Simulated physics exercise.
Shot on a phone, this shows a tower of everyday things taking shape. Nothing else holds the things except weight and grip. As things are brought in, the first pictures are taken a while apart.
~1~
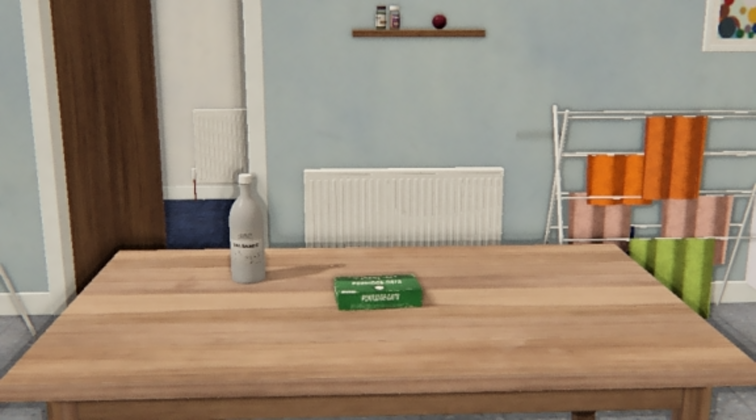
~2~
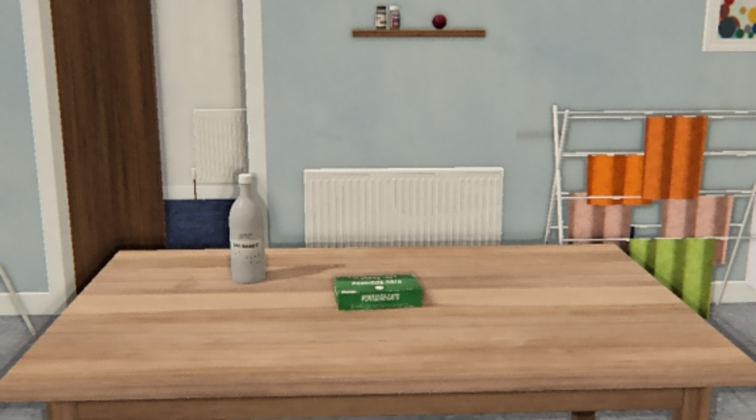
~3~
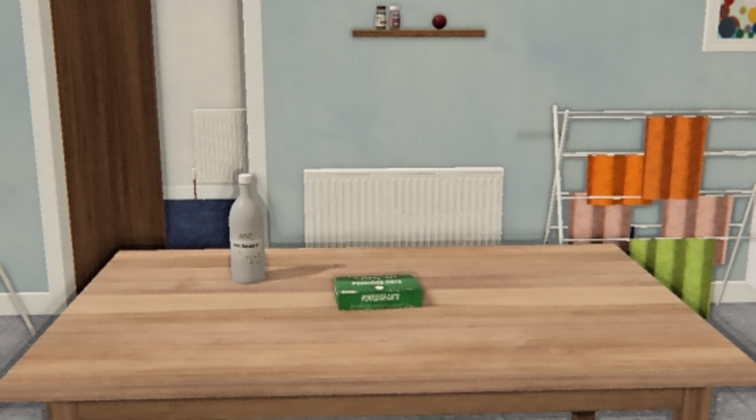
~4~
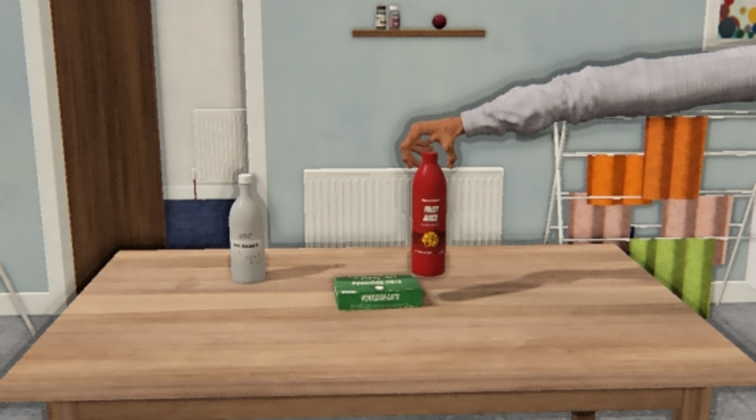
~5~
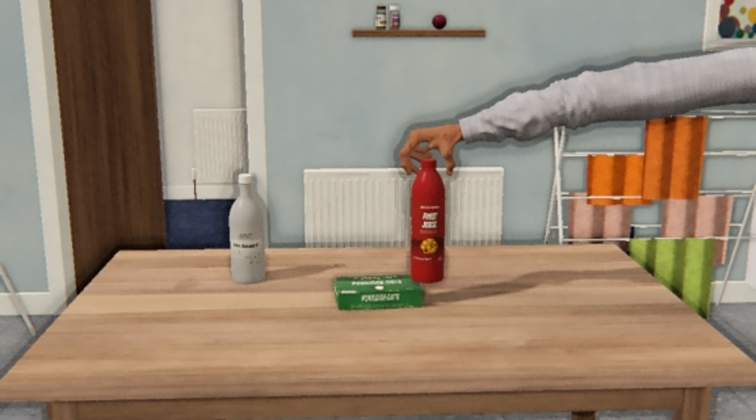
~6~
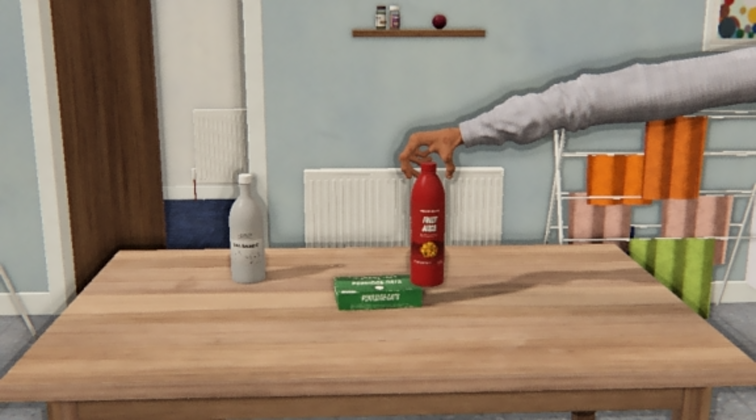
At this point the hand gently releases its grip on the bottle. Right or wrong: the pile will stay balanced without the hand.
Wrong.
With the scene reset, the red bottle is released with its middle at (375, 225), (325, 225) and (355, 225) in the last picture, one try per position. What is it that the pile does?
In order, the pile stands firm, then tumbles down, and lastly stands firm.
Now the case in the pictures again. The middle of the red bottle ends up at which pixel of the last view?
Near (507, 282).
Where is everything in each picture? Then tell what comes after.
In the first picture, the last thing is not in view yet; green packet (377, 292).
In the second picture, the last thing is not in view yet; green packet (377, 292).
In the third picture, the last thing is not in view yet; green packet (377, 292).
The fourth picture shows on its way; red bottle (429, 213); green packet (377, 292).
The fifth picture shows on its way; red bottle (428, 220); green packet (377, 292).
The sixth picture shows set down, still held; red bottle (428, 223); green packet (377, 292).
Then, 0.40 s after the last picture, red bottle now fallen.
Then, 0.50 s after the last picture, things are still on the move.
Then, 0.60 s after the last picture, as before.
Then, 1.80 s after the last picture, nothing new.
At rest, fallen, red bottle; the other 2 in place. Seen from the same camera at the end, red bottle near (507, 282). The pile loses its balance.
